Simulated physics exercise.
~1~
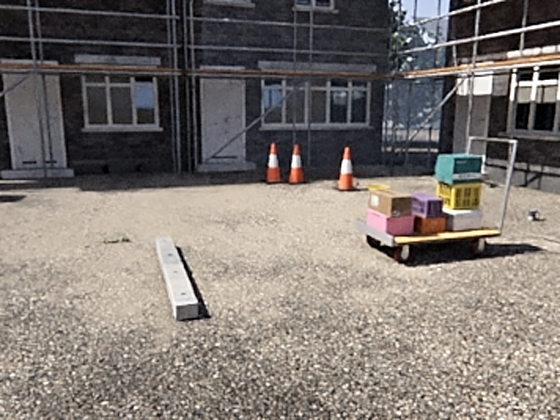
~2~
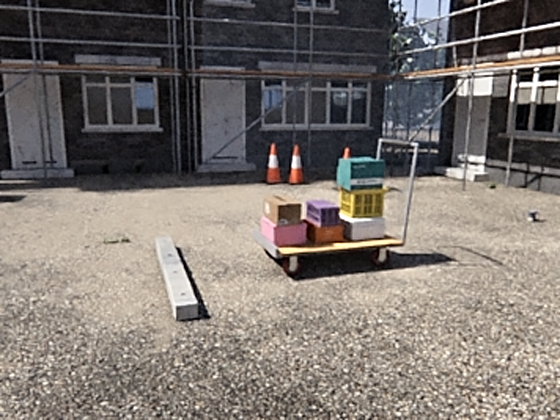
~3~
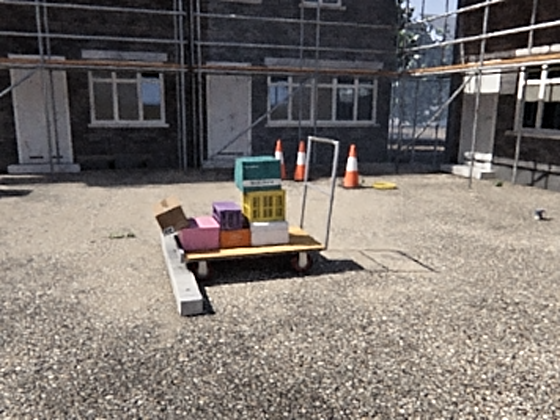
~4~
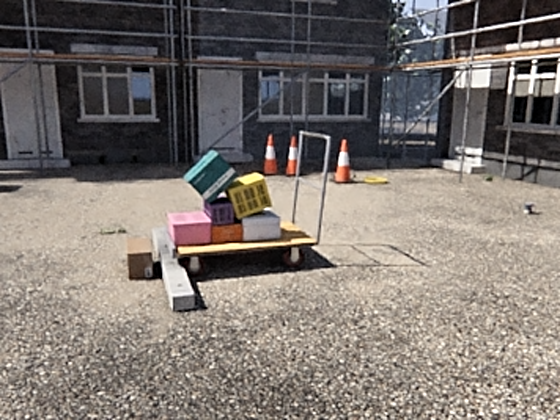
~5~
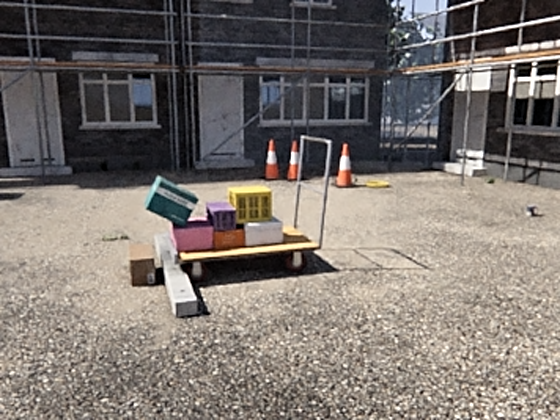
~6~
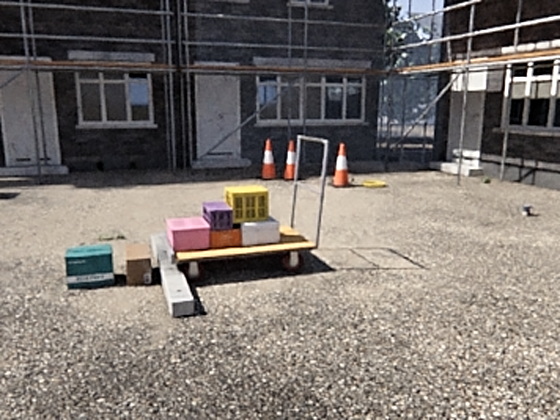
A flat yellow trolley loaded with loose boxes and crates rolls leftward across a sunlit gravel yard, seen from a slightly swaying camera facing dark houses with scaffolding and orange cones. It reaches a low grey kerb and stops, while the brown box at its front tips over the edge and lands on its side beyond the kerb. The stacked teal box and yellow crate tilt forward. The teal box then tumbles off the front to the ground, left of the brown one. The yellow crate settles level, staying aboard with the purple, pink, orange and white items.
